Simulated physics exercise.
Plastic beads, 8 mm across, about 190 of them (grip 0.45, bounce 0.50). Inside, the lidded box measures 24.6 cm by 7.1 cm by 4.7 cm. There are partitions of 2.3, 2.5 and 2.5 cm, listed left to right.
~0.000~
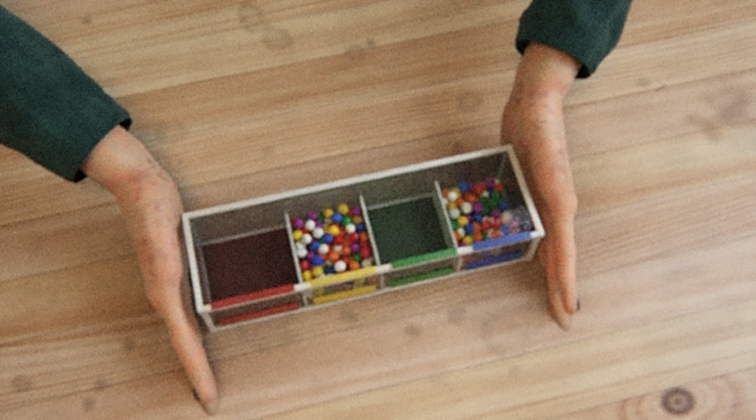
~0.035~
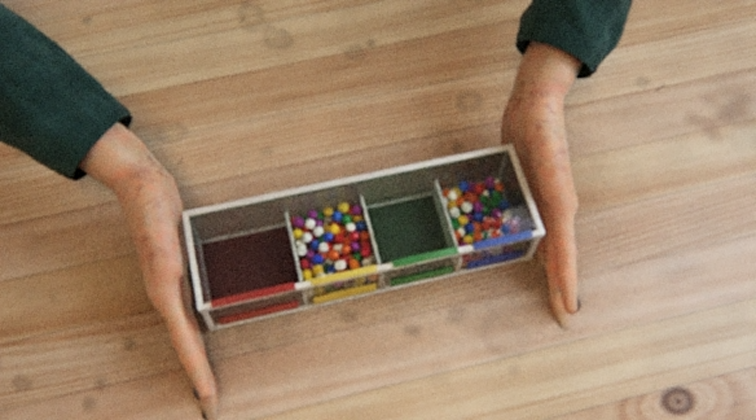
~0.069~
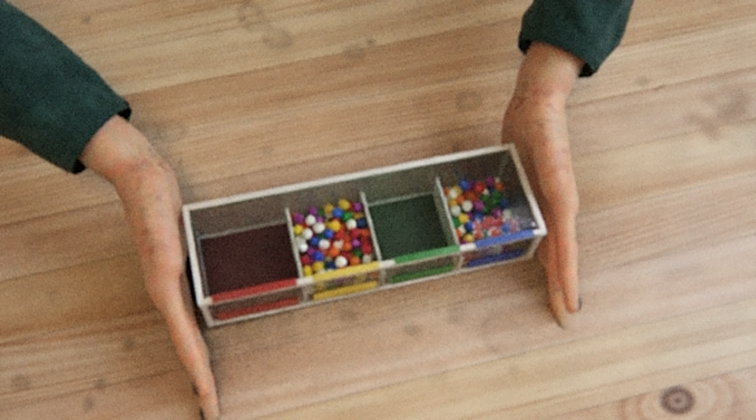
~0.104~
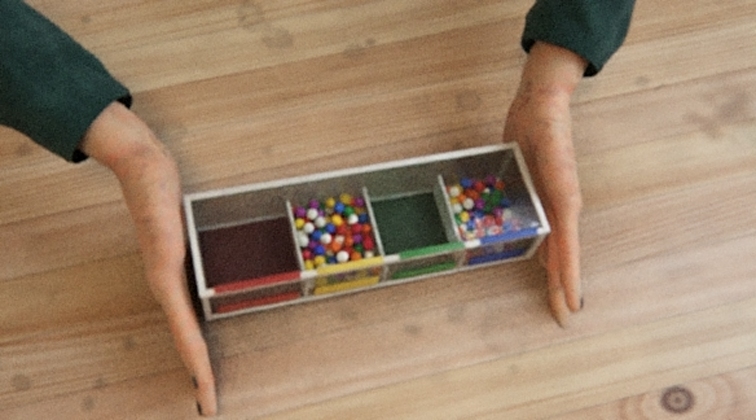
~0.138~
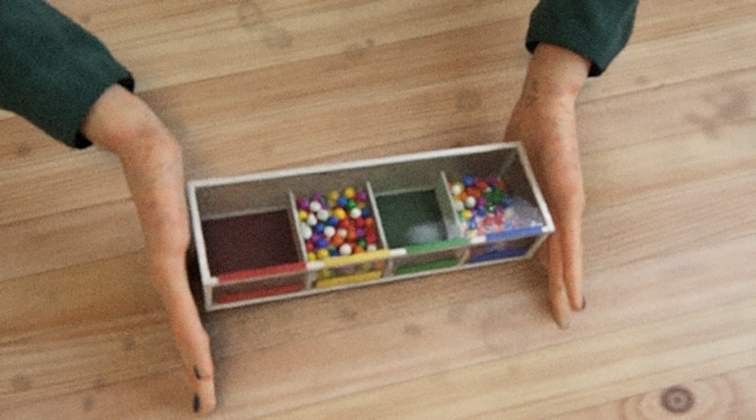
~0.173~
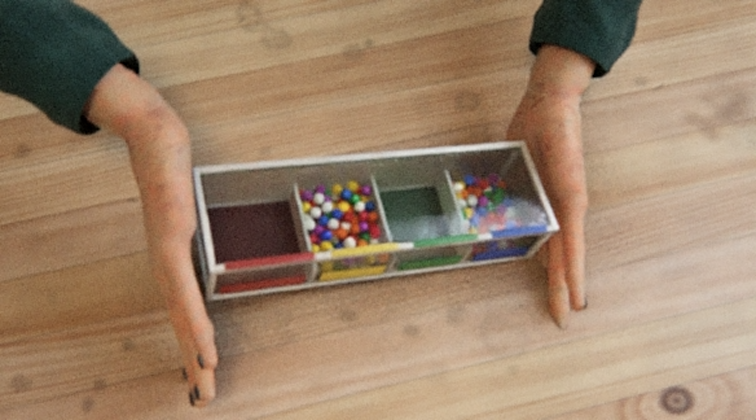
A clear lidded box with four compartments, edged left to right in red, yellow, green and blue, sits between two hands on a pale wooden table, seen from above. Multicoloured beads partly fill the yellow and blue sections, while the red and green ones are empty, and dark green sleeves cover the arms. The hands tilt the box slightly, raising its near side, while the beads stay in their sections and the camera stays still.
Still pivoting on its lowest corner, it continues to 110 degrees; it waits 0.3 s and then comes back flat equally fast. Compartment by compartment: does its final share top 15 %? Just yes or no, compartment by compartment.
Red gets a no, blue gets a yes, green gets a no, yellow gets a no.
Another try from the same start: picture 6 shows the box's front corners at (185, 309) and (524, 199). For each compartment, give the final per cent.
Per cent at the end: Red 100; blue 0; green 0; yellow 0.
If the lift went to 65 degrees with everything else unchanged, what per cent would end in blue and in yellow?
You'd find blue with 50 % and yellow with 45 %.
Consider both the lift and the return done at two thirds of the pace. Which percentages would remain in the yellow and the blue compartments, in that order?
Per cent - yellow: 0; blue: 100.
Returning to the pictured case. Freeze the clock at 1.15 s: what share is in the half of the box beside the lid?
I'd put it at some 70 percent.
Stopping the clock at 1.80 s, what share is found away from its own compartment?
Roughly 60 percent of it.
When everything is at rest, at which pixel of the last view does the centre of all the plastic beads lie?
(486, 212).
After 1.15 s, tilt 110 degrees; blue 85 %, green 10 %.
After 1.80 s, tilt 58 degrees; blue 100 %.
After 2.49 s, tilt 0 degrees; blue 100 %.
At rest (2.8 s), red 0 %, blue 100 %, green 0 %, yellow 0 %.
